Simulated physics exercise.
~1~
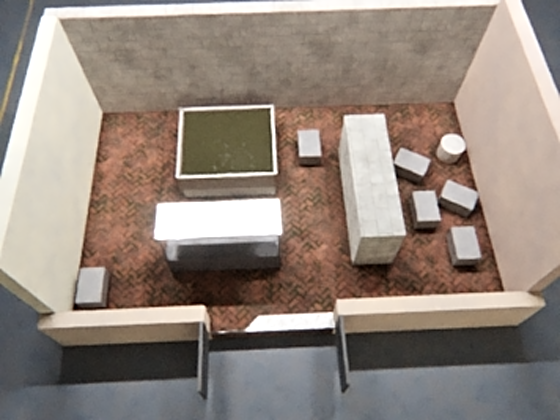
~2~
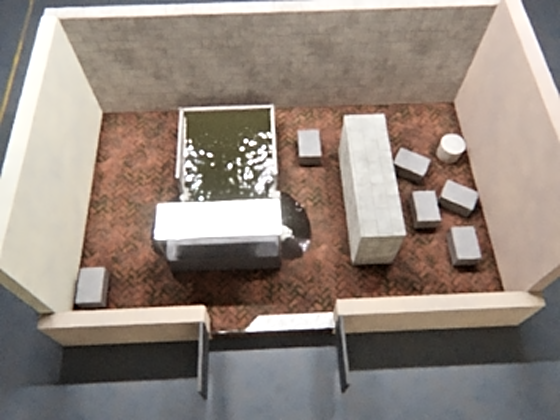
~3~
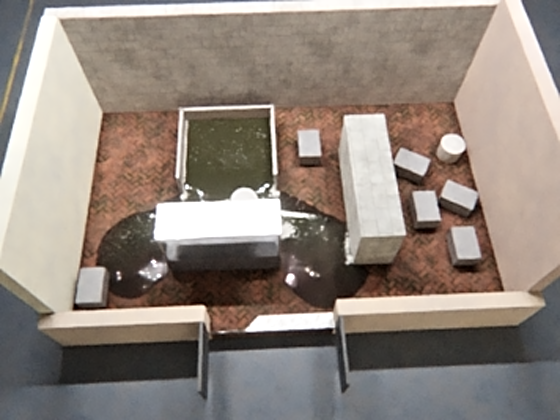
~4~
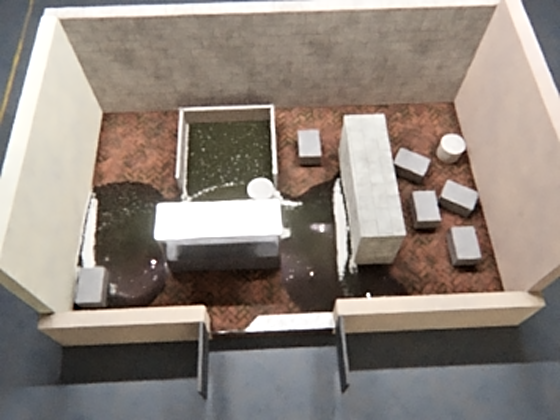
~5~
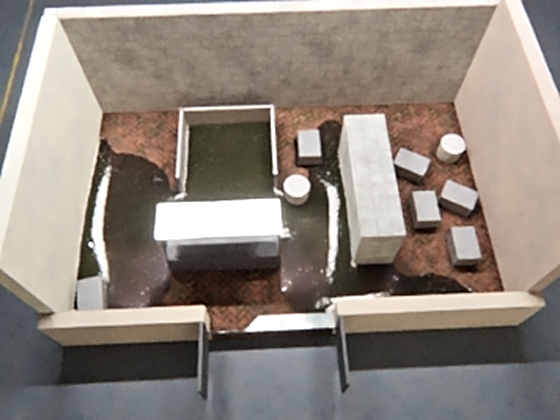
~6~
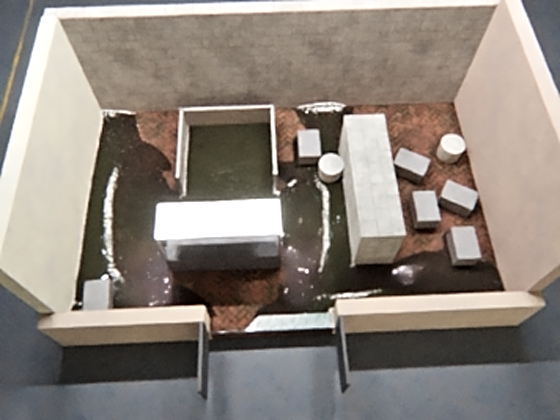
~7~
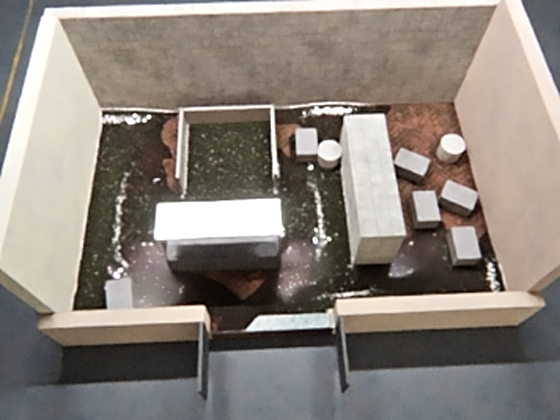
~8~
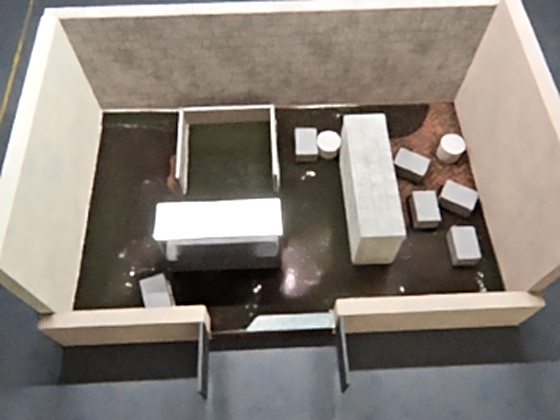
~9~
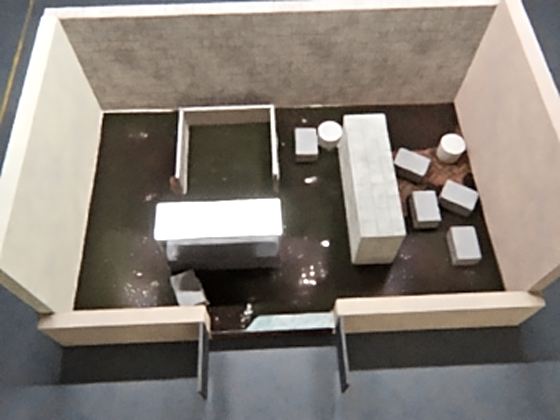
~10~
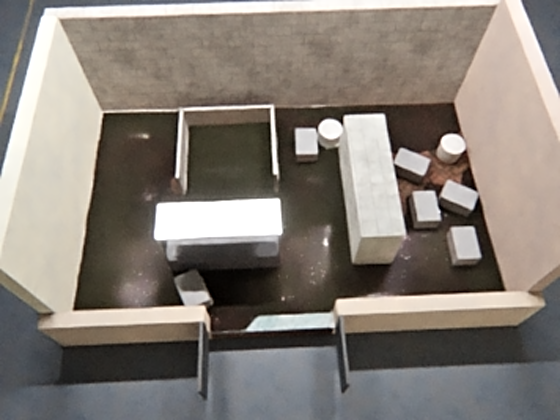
Inside a roofless, walled hall with a reddish brick floor, a square tank of dark green water stands near the back, behind a bright white block. The near side of the tank gives way, and water pours out around both ends of the block. It spreads to the left wall and toward the tall grey block, while a white tub drifts right and then back beside a crate. Dark water gradually covers nearly all the floor, and the crate at the near left slides right toward the doorway. Finally, both rest, while the crates on the right remain in place.
